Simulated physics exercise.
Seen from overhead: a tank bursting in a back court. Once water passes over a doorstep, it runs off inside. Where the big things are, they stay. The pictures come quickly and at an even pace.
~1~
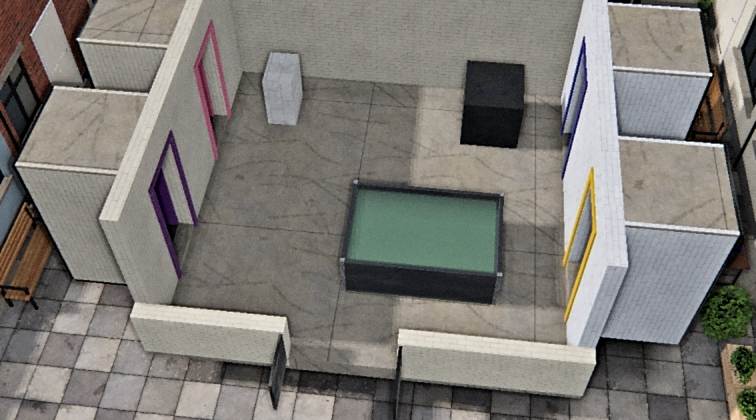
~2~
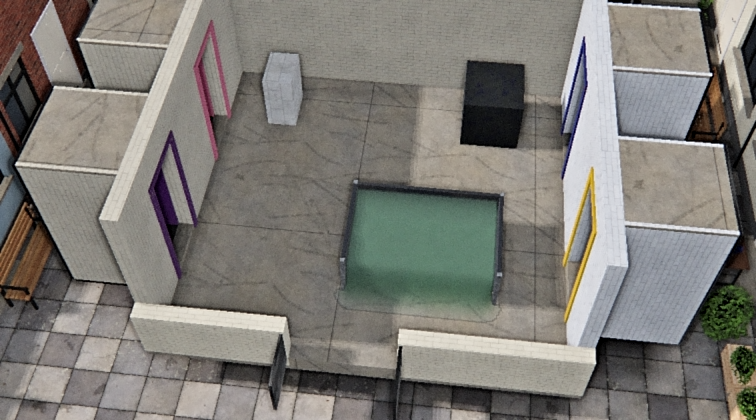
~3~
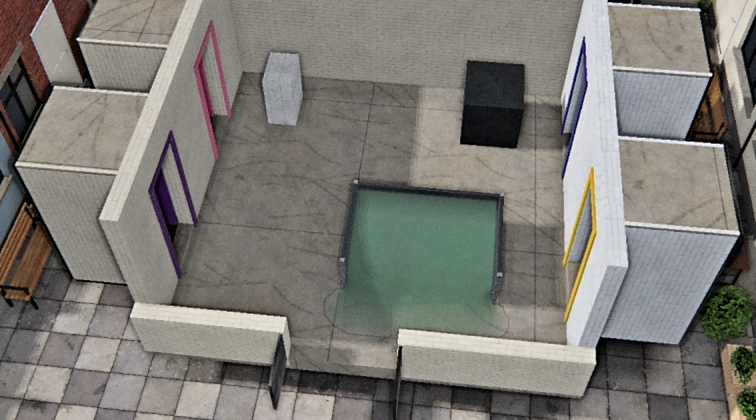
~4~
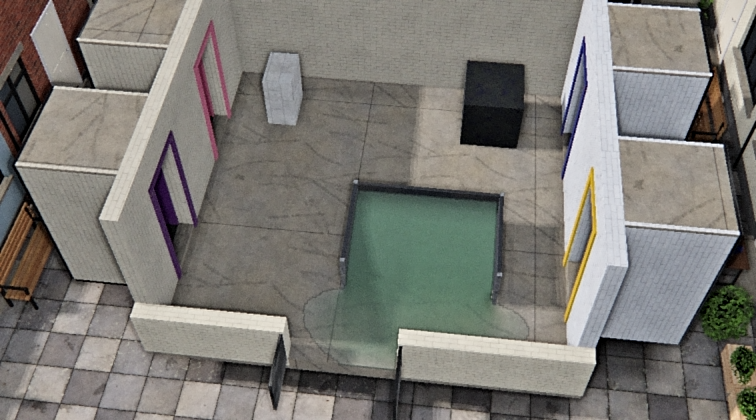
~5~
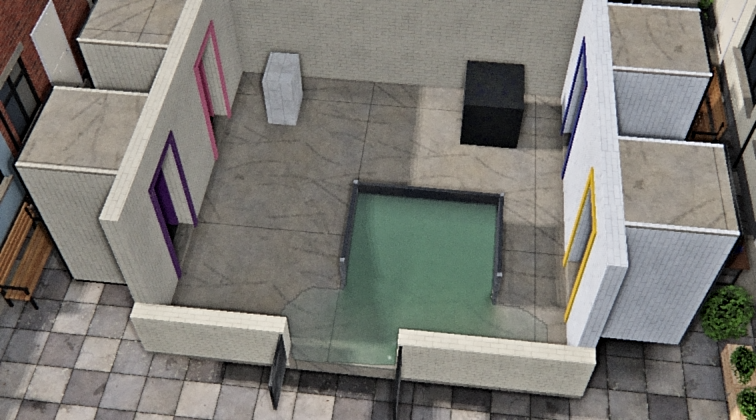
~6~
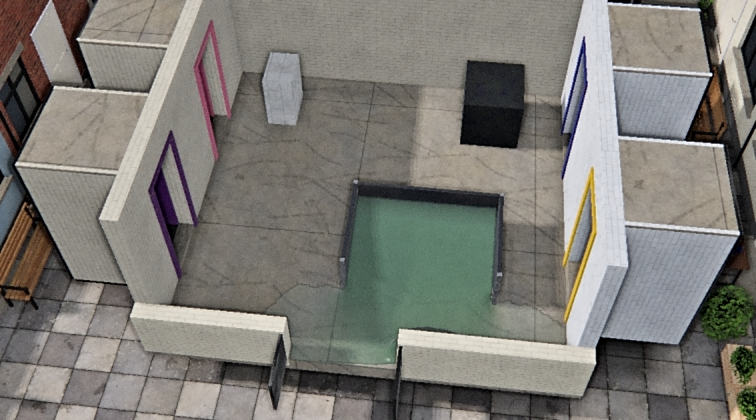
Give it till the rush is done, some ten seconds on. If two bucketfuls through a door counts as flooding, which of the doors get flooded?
The pink door does not get flooded; the blue door does not get flooded; the yellow door does not get flooded; the purple door does not get flooded.
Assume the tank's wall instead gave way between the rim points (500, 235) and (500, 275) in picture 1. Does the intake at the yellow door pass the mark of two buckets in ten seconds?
I'd say the yellow door crosses the line.
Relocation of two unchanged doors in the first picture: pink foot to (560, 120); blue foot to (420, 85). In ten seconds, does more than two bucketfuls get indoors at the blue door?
Note - blue door ends up lower.
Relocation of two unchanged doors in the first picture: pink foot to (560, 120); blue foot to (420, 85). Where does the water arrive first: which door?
Result: The yellow door.
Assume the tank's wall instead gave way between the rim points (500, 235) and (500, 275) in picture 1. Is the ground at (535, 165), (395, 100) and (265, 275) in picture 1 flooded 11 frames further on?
In turn: Awash, clear, dry.
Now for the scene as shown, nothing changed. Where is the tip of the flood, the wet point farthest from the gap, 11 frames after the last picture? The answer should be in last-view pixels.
About (164, 330).
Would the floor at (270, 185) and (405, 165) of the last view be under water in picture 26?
As listed: No water, clear.
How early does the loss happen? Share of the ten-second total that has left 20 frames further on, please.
I'd estimate some 75 per cent.
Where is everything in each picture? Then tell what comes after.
The first frame shows the open tank at (424, 230) is whole and still.
In the second frame, the front is at (340, 292), out from the gap at (419, 285).
In the third frame, water pours out at (419, 287) and has run to (330, 305).
In the fourth frame, the front is at a hidden place, out from the gap at (419, 288).
In the fifth frame, water pours out at (419, 288) and has run to a hidden place.
In the sixth frame, water pours out at (419, 289) and has run to a hidden place.
A moment on, water covers 15 % of the floor; the pink door not reached, the blue door not reached, the yellow door wet at the sill, nothing in, the purple door not reached.
Next, water covers 25 % of the floor; the pink door not reached, the blue door not reached, the yellow door wet at the sill, nothing in, the purple door not reached.
Then, water covers 45 % of the floor; the pink door not reached, the blue door wet at the sill, nothing in, the yellow door wet at the sill, nothing in, the purple door wet at the sill, nothing in.
Later, water covers 75 % of the floor; the pink door wet at the sill, nothing in, the blue door wet at the sill, nothing in, the yellow door wet at the sill, nothing in, the purple door wet at the sill, nothing in.
In the end, water covers 90 % of the floor; the pink door wet at the sill, nothing in, the blue door under two buckets in, the yellow door wet at the sill, nothing in, the purple door wet at the sill, nothing in.
